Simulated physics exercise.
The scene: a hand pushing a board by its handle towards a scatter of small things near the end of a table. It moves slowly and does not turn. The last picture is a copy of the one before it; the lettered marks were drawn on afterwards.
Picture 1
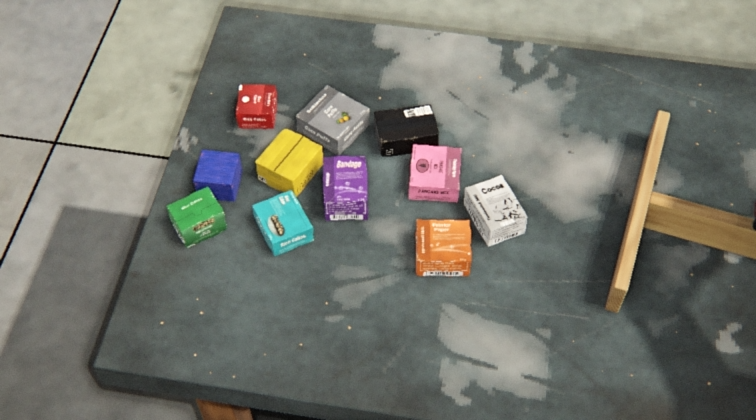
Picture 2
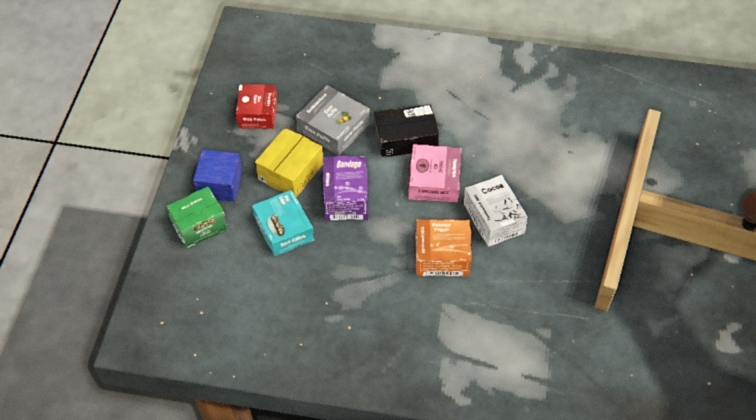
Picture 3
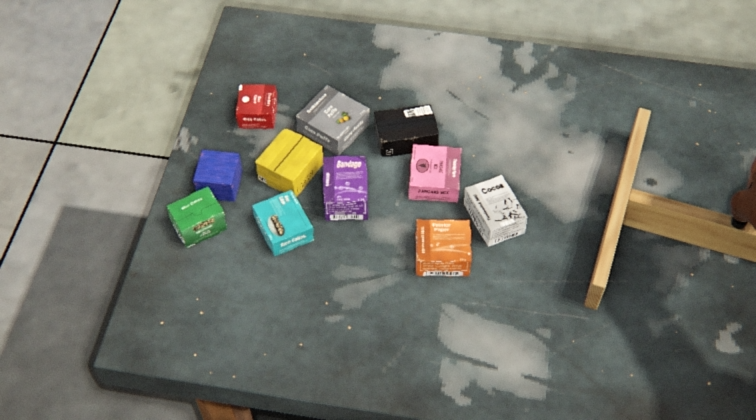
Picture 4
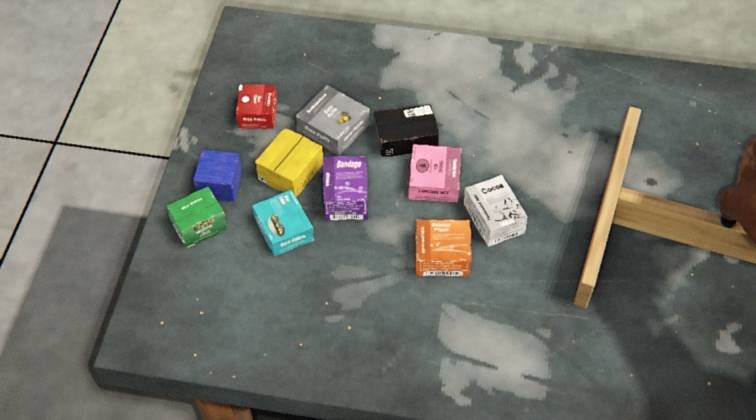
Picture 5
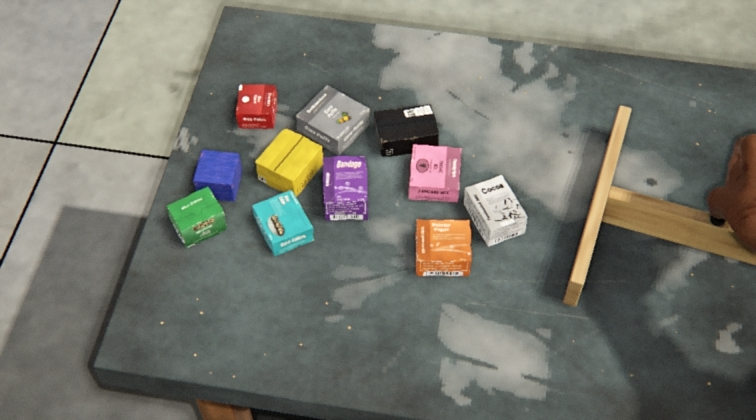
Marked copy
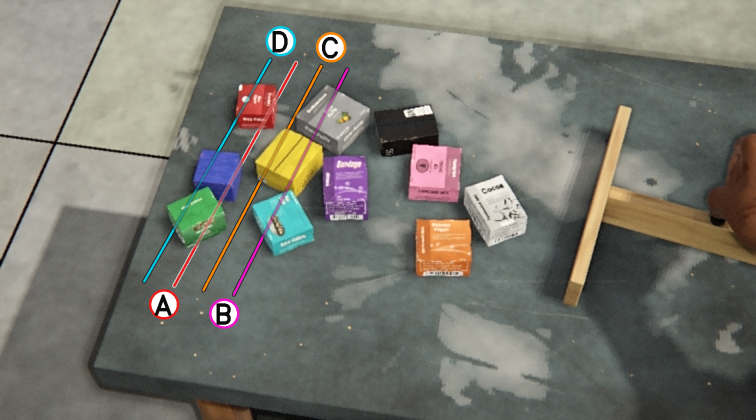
On a dark worn table, a hand slowly pushes a wooden board left toward scattered colourful boxes.
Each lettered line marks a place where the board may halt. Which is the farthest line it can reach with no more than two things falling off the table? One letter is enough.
No farther than B.
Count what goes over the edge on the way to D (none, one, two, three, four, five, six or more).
In all, six or more.
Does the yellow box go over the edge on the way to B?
No.
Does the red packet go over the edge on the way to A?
Yes.
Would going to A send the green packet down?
Yes.
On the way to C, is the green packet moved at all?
Yes.
On the marked copy, A at (240, 165); B at (295, 173); C at (267, 169); D at (212, 162).
With B. Early on, board (491, 174); black box (404, 128); orange box (424, 245).
Further on, board (382, 159); blue block (204, 180); yellow box (254, 160).
At the end, board (298, 148); blue block over the edge; green packet over the edge; two fallen.
As for the rest, A drops five; C drops four; D drops eight.
